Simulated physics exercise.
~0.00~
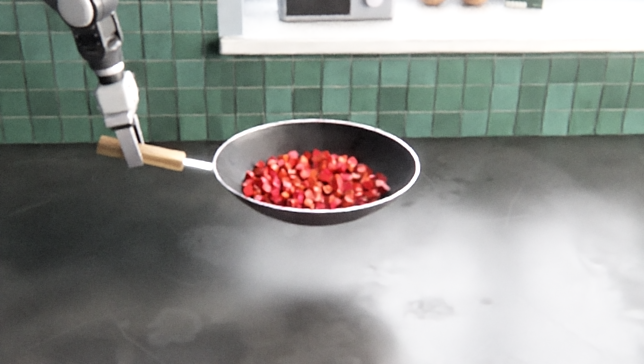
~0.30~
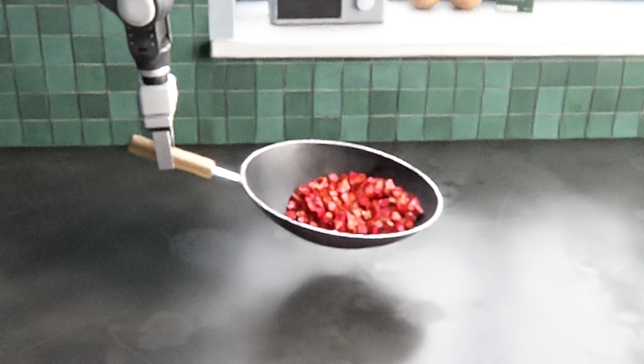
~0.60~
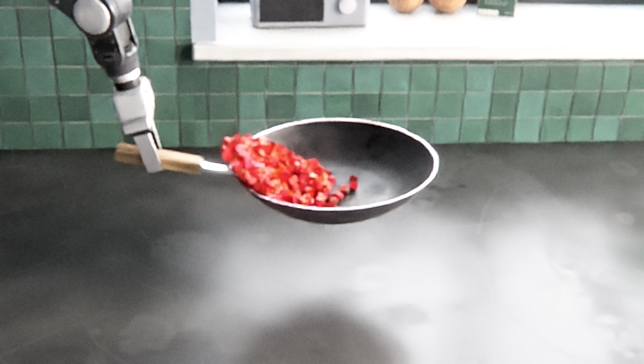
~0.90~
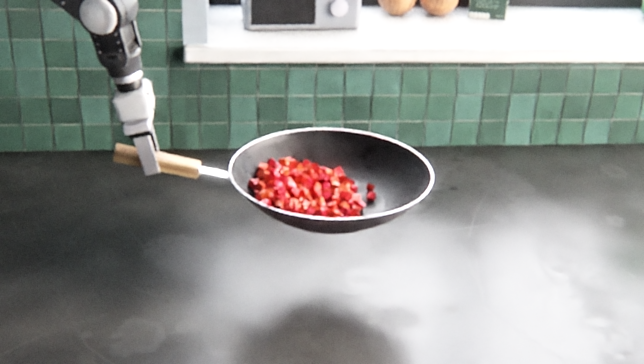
A robot arm swings a wok, tossing red vegetable dice toward the handle and back inside.
